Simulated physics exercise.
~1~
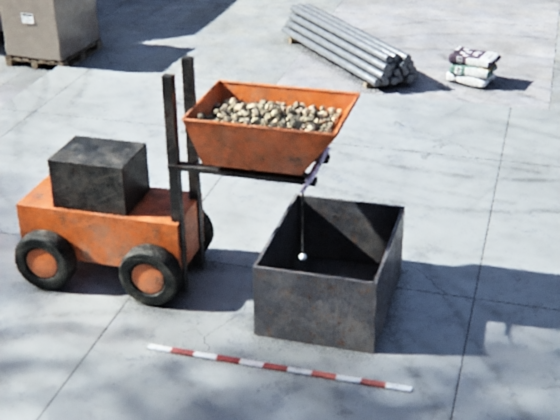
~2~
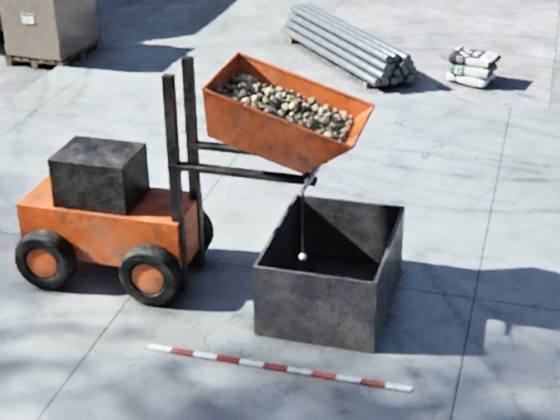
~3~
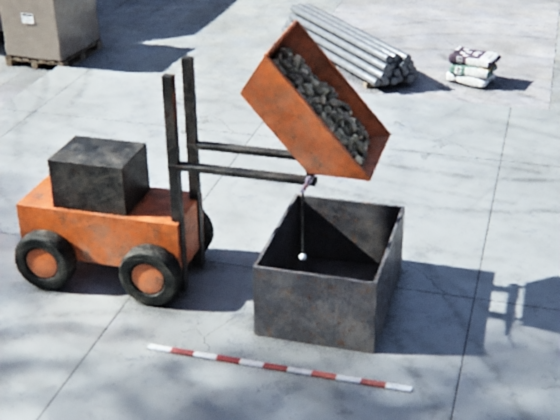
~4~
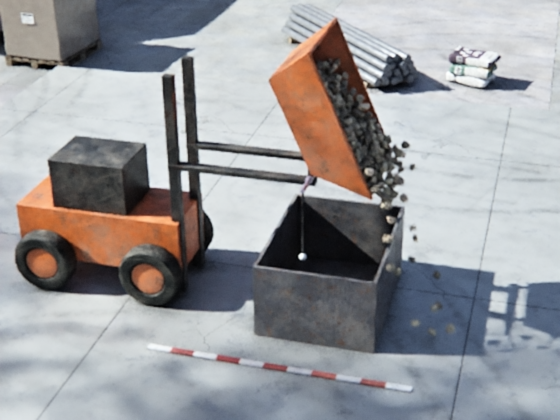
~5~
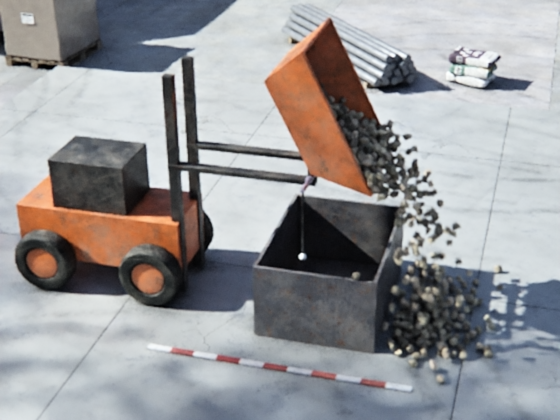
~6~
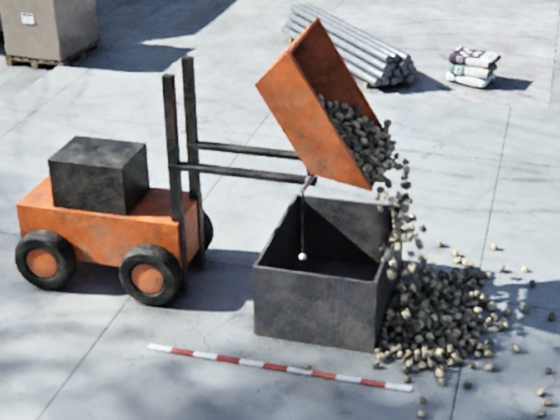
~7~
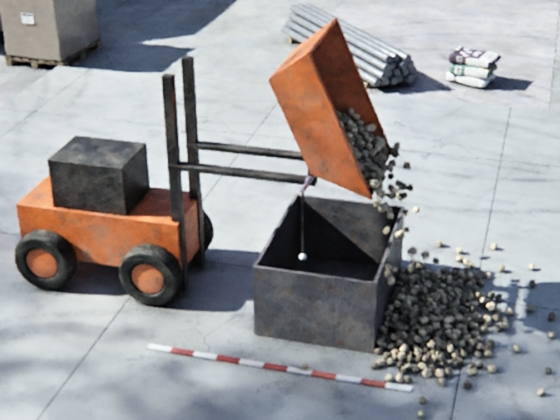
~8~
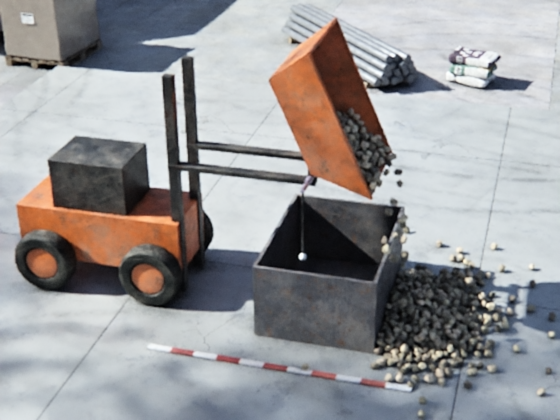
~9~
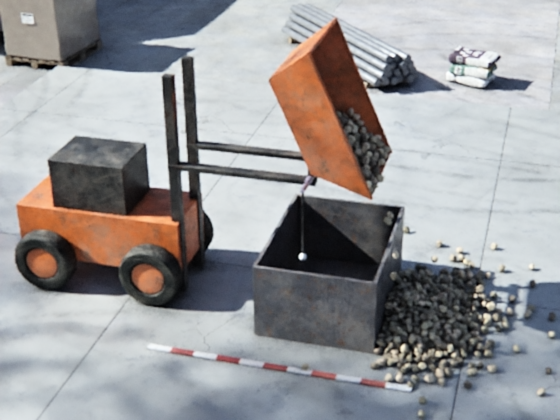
An orange fork truck tips and jerks its skip, spilling some stones right of the bin.
